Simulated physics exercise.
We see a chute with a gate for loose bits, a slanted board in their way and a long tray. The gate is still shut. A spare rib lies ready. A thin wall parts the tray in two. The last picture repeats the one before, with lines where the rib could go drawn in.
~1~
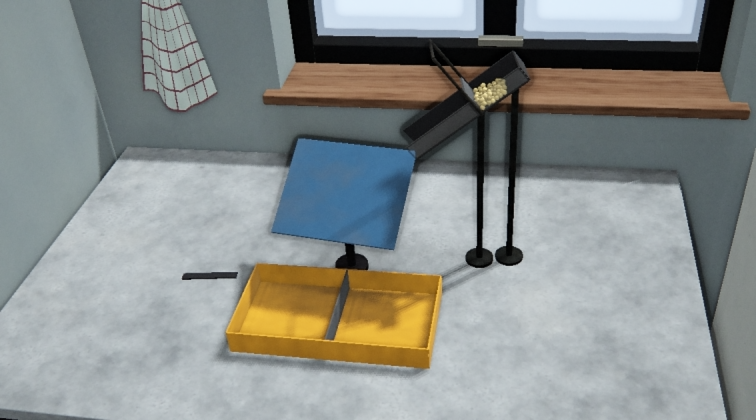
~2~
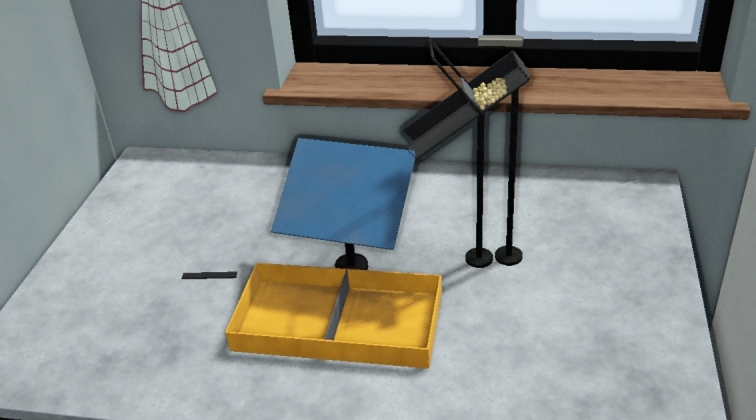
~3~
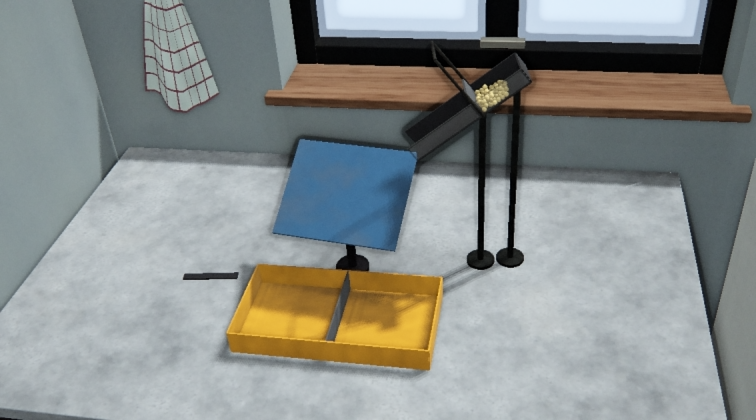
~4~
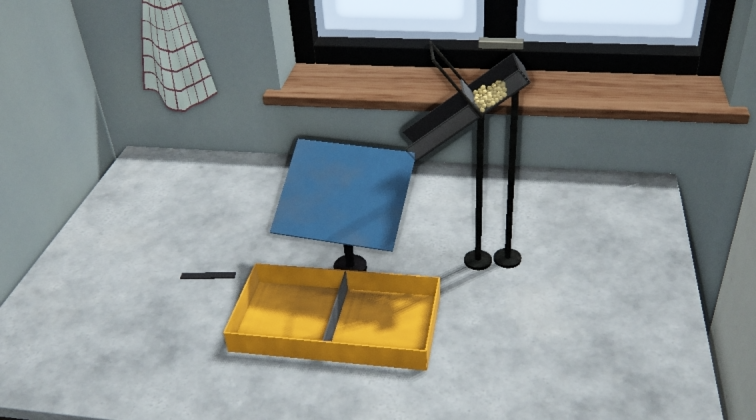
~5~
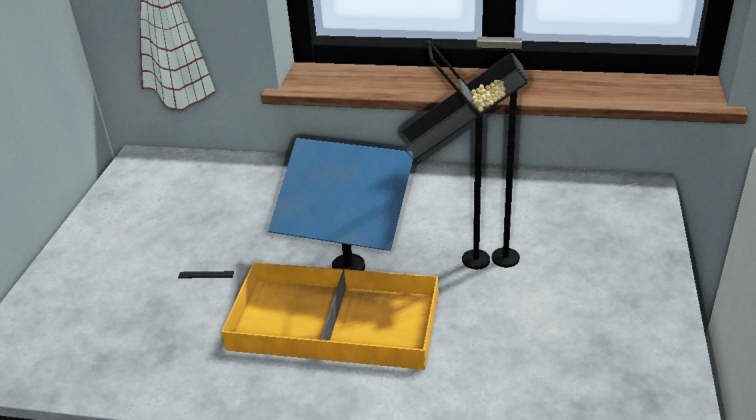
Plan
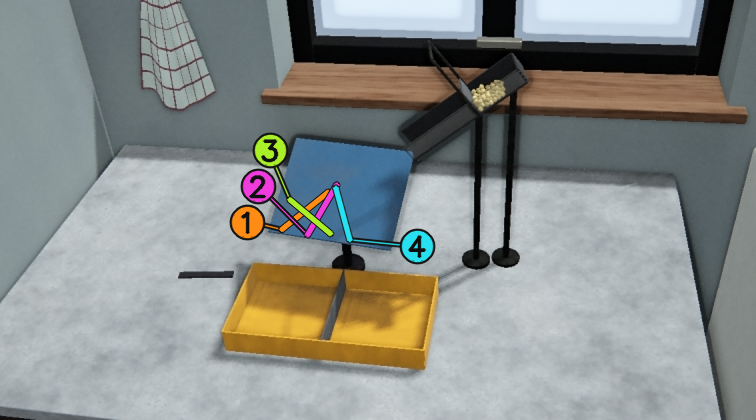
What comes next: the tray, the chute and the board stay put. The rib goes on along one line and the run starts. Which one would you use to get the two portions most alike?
3 works best here.
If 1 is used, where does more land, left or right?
Left.
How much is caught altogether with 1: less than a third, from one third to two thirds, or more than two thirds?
Line 1 gives more than two thirds.
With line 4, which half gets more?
More lands on the right.
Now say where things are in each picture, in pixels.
Load behind the gate (489, 92), soya beans; lip of the chute (415, 151), sloping fairly steeply, in the first frame.
Middle of the board (344, 191), tilted fairly steeply; middle of its low edge (331, 240); of its high edge (356, 144), in the second frame.
Front corners of the tray (227, 333) and (429, 351); front end of its middle wall (326, 342); gate still shut (467, 90), in the third frame.
Middle of the load (489, 94); lip (415, 152), in the fourth frame.
Middle of the load (487, 93); lip (413, 151), in the fifth frame.
On the marked copy, line 1 from (328, 192) to (281, 229); line 2 from (336, 184) to (307, 234); line 3 from (289, 199) to (330, 233); line 4 from (335, 188) to (349, 239).
With 1, of what is caught, the larger part in the left half, roughly a quarter in the right.
With 2, of what is caught, the larger part in the left half, roughly a quarter in the right.
With 3, of what is caught, roughly half in the left half, roughly half in the right.
With 4, of what is caught, about a tenth in the left half, almost all in the right.
